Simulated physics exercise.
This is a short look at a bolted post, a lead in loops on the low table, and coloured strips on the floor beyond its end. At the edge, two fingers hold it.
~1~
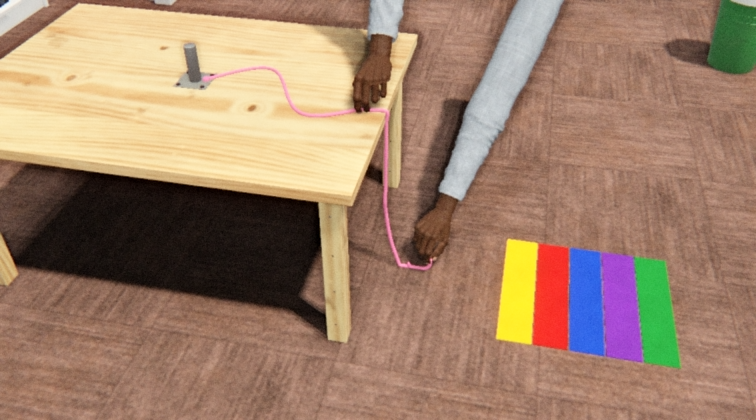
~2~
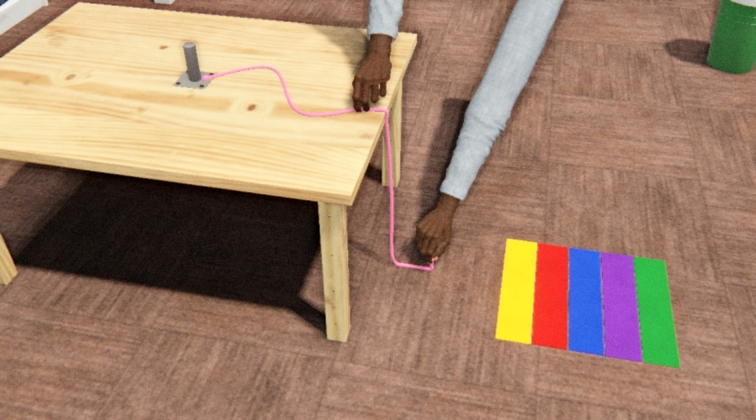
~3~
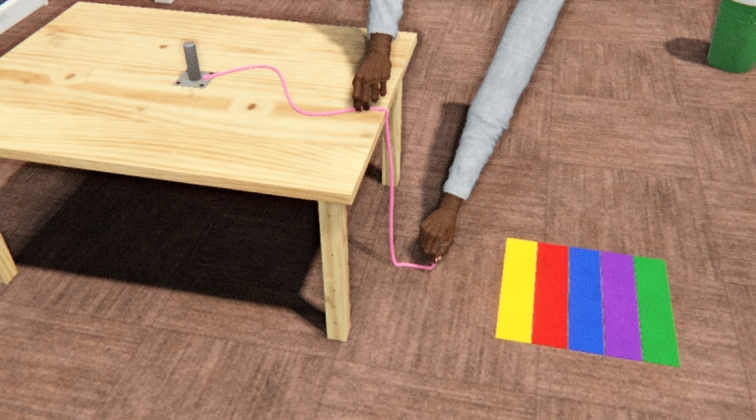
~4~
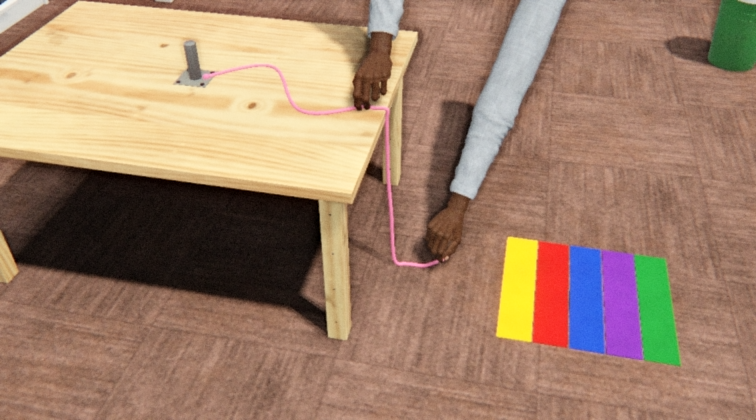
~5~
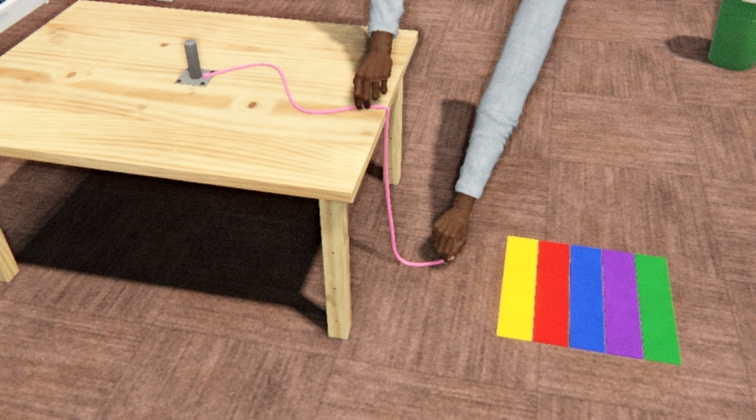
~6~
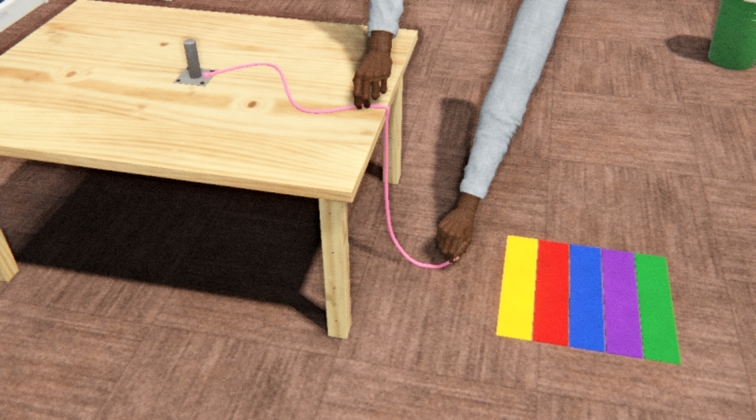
The loose end of a pink cord, held by one hand just above the floor, shifted slightly right, nearer the coloured strips, while another hand kept the cord pinned at the wooden table's edge.
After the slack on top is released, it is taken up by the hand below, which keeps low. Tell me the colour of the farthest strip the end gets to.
The farthest it gets is purple.
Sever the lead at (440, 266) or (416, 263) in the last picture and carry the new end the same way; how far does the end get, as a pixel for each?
The places are (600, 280) and (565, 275).
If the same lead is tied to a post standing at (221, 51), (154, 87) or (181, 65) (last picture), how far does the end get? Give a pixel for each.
Roughly (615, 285), (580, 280) and (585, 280).
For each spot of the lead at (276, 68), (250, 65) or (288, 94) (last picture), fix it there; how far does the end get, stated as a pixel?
Try by try, around (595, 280), (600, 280) and (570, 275).
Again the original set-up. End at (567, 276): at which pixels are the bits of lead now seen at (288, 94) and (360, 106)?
Roughly (333, 97) for the first and (398, 138) for the second.
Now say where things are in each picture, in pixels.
End (431, 260); yellow (515, 321); red (551, 327); blue (587, 332); purple (623, 338); green (660, 344), in the first frame.
End (432, 260); lead through (238, 71) (284, 86) (326, 115) (387, 130) (392, 195) (392, 254), in the second frame.
End (436, 259), in the third frame.
End (443, 259); lead through (238, 69) (285, 84) (326, 113) (387, 128) (389, 192) (393, 253), in the fourth frame.
End (449, 259), in the fifth frame.
End (454, 259); lead through (238, 68) (285, 83) (326, 112) (387, 127) (386, 191) (400, 249), in the sixth frame.
Early on, end near (567, 276); over red.
Midway, end near (601, 281); over blue.
At the end of the slack, end near (622, 284); over purple. It halts on the purple strip.
